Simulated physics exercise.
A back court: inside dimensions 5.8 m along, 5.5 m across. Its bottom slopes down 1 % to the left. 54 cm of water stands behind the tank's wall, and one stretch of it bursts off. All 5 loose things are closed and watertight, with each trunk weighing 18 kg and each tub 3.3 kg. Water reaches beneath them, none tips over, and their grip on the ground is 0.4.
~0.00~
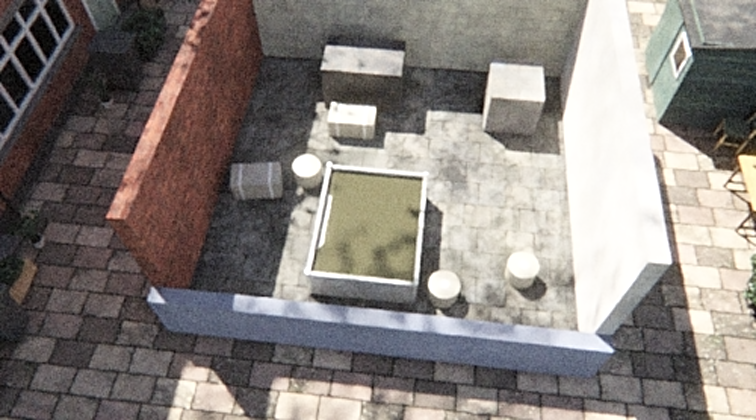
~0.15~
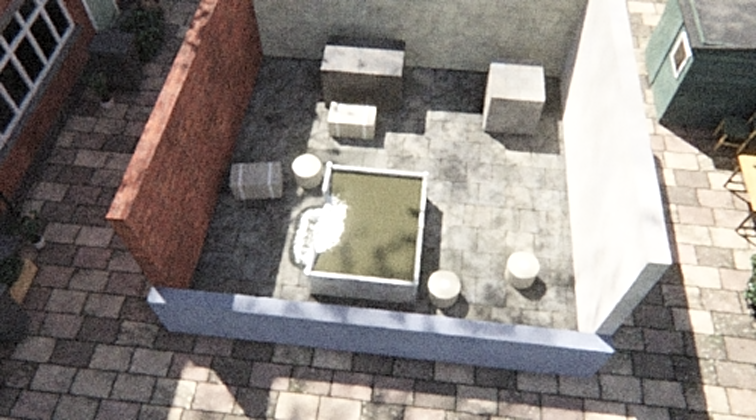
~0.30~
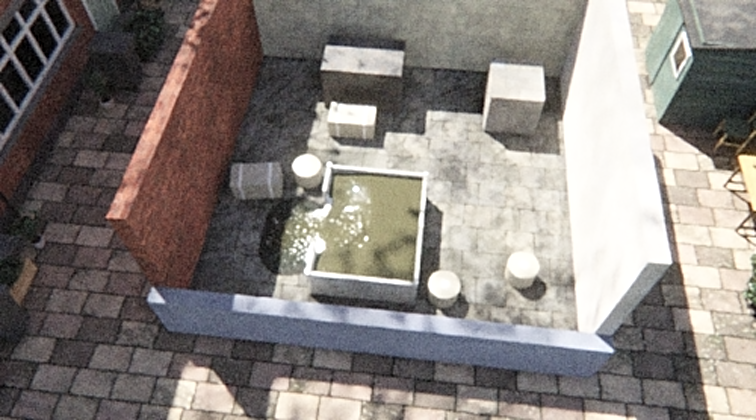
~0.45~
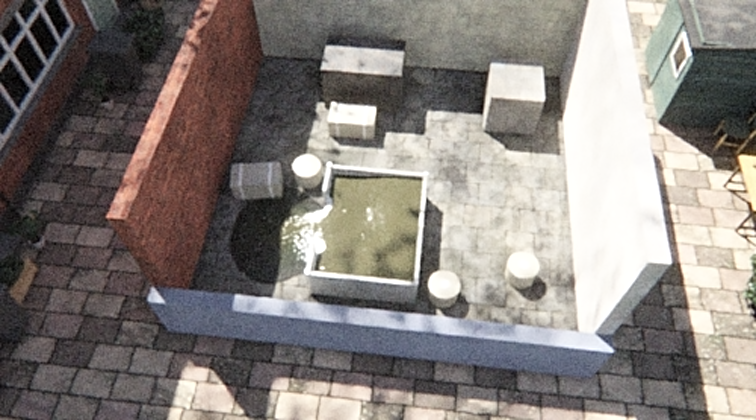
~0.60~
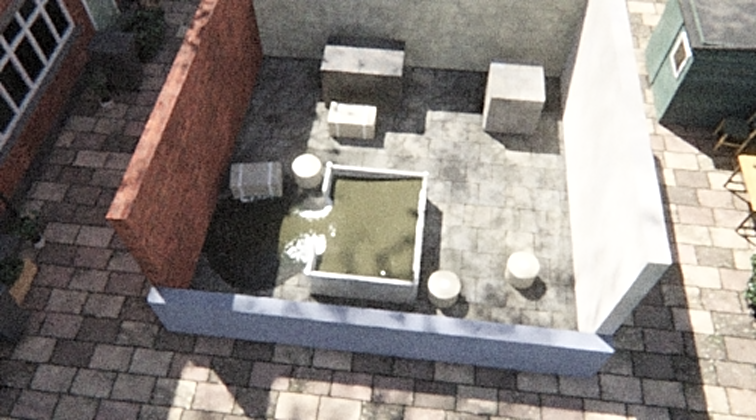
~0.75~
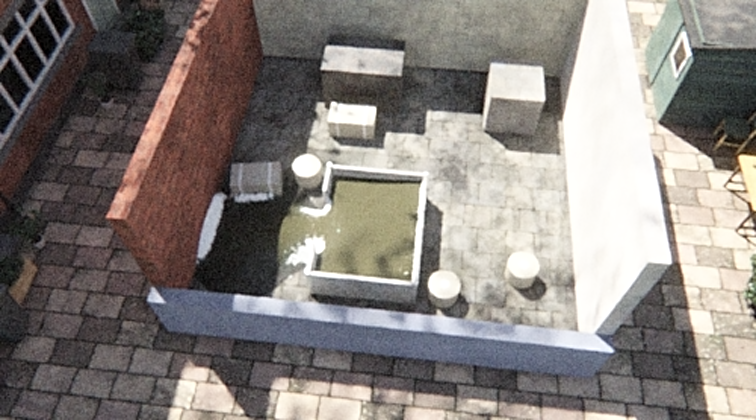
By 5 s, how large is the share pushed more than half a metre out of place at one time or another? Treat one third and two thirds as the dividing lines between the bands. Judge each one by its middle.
Answer: The small band.
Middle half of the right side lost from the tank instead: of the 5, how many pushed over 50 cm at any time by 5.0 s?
Result: 2.
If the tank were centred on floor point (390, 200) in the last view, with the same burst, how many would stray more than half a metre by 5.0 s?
Then 3.
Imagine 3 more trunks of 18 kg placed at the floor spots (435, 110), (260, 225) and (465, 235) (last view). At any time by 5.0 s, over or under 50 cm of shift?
The first comes out within the limit, the second beyond the limit, the third within the limit.
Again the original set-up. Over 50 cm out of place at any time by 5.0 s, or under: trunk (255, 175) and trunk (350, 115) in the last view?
In the order asked, they come out beyond the limit and within the limit.
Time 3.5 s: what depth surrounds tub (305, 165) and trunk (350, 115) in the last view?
1 and 2 cm.
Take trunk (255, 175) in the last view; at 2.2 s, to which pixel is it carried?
(283, 96), roughly.
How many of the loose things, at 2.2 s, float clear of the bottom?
I get 0.
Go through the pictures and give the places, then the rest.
A trunk at (255, 174), on the bottom; a trunk at (352, 114), on the bottom; 2.9 m2 under water; 0 of 5 have shifted, in the first frame.
A trunk at (255, 174), on the bottom; a trunk at (352, 114) rests on the ground; water covers 3.4 m2; 0 of 5 have shifted, in the second frame.
A trunk at (255, 174), on the bottom; a trunk at (352, 114) rests on the ground; water covers 4.1 m2; 0 of 5 have shifted, in the third frame.
A trunk at (255, 174) rests on the ground; a trunk at (352, 114) rests on the ground; 4.9 m2 under water; 0 of 5 have shifted, in the fourth frame.
A trunk at (255, 174), on the bottom; a trunk at (352, 114), on the bottom; 5.7 m2 under water; 0 of 5 have shifted, in the fifth frame.
A trunk at (255, 174) rests on the ground; a trunk at (352, 114), on the bottom; water covers 6.1 m2; 0 of 5 have shifted, in the sixth frame.
After 1.1 s 0 of 5 are over 50 cm from their spots; 0 afloat.
After 2.2 s 1 of 5 are over 50 cm from their spots; 0 afloat.
After 3.5 s 1 of 5 are over 50 cm from their spots; 1 afloat.
After 5.0 s 1 of 5 are over 50 cm from their spots, and 1 have been at some point; 1 afloat.
